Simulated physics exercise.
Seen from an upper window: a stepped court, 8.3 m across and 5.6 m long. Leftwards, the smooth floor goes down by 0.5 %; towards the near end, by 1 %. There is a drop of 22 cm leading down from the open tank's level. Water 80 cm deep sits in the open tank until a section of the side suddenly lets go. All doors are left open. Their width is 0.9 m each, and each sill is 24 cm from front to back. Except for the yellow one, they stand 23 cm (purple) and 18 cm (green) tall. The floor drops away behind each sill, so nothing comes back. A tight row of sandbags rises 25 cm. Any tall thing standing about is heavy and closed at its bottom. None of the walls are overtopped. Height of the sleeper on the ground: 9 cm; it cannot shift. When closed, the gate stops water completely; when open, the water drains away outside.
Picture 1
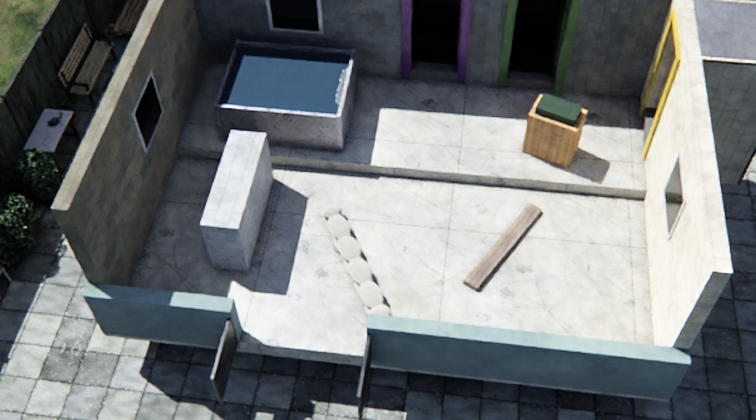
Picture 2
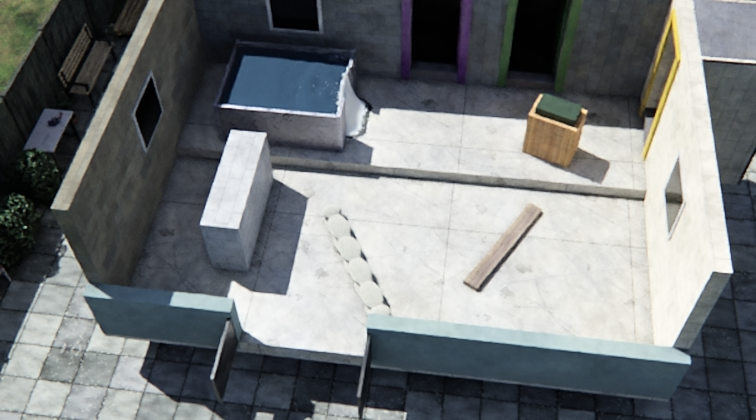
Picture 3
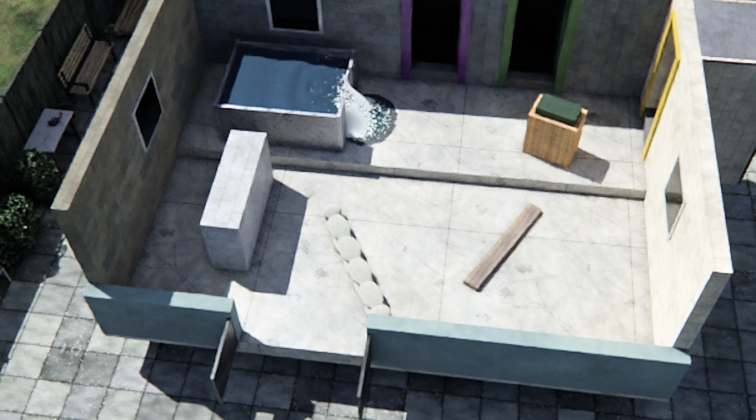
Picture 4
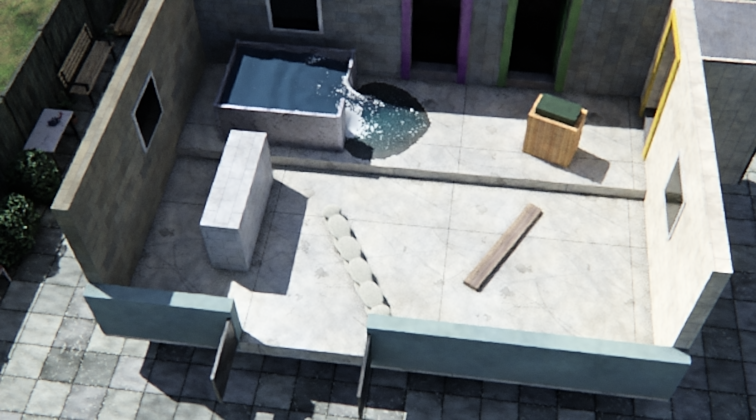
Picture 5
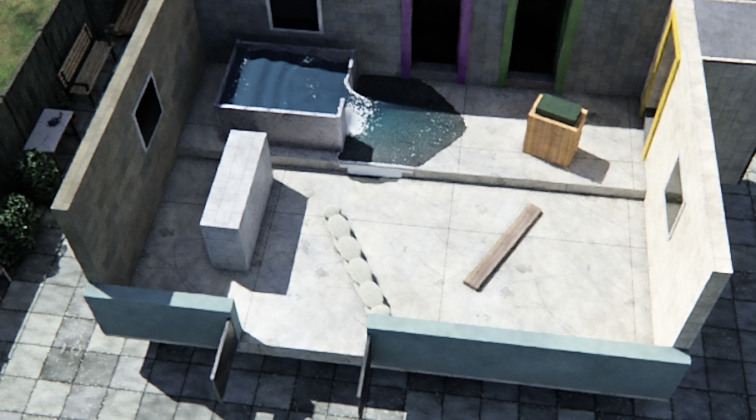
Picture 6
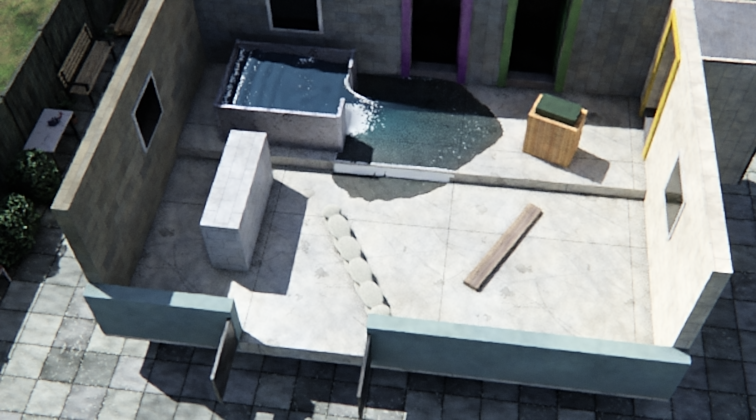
At the start, a raised tank of water sits full and still in a walled, stepped courtyard. A gap opens on its right side and water pours out, splashing onto the pale floor. The pool spreads steadily rightward past the purple doorway, also slipping over the step's edge onto the lower floor.
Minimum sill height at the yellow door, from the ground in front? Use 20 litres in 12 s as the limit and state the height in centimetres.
I would say 21 cm.
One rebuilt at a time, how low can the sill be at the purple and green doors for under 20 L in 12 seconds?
You'd want about 13.0 centimetres at purple and about 7.0 centimetres at green.
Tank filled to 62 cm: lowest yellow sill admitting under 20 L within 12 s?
In that case, roughly 14.5 cm.
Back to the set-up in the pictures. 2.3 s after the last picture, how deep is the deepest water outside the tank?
About 34 cm at most.
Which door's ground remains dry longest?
That would be the yellow one.
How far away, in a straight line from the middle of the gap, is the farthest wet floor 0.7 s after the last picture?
Near 4.8 m, more or less.
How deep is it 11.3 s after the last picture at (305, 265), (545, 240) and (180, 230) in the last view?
Approx. 3 / 6 / 2 cm.
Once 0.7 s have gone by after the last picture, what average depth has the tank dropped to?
Around 56 cm on average.
Then, 0.7 s after the last picture water covers 30 % of the floor, deepest (42 cm) near (354, 115); it has not reached the yellow door.
Then, 2.3 s after the last picture water covers 55 % of the floor, deepest (34 cm) near (631, 103); 25 cm at the yellow door, 4 litres in over its 25 cm sill.
Then, 11.3 s after the last picture water covers 85 % of the floor, deepest (15 cm) near (395, 324); 3 cm at the yellow door, 8 litres in over its 25 cm sill.
At the yellow door as built, the water peaked near 27 cm, 2.1 s after the last picture.
Run again over the same 12 s with other heights there, 32 litres in over 19 cm, 6 litres over 26 cm. The limit of 20 litres is kept from about 21 cm up.
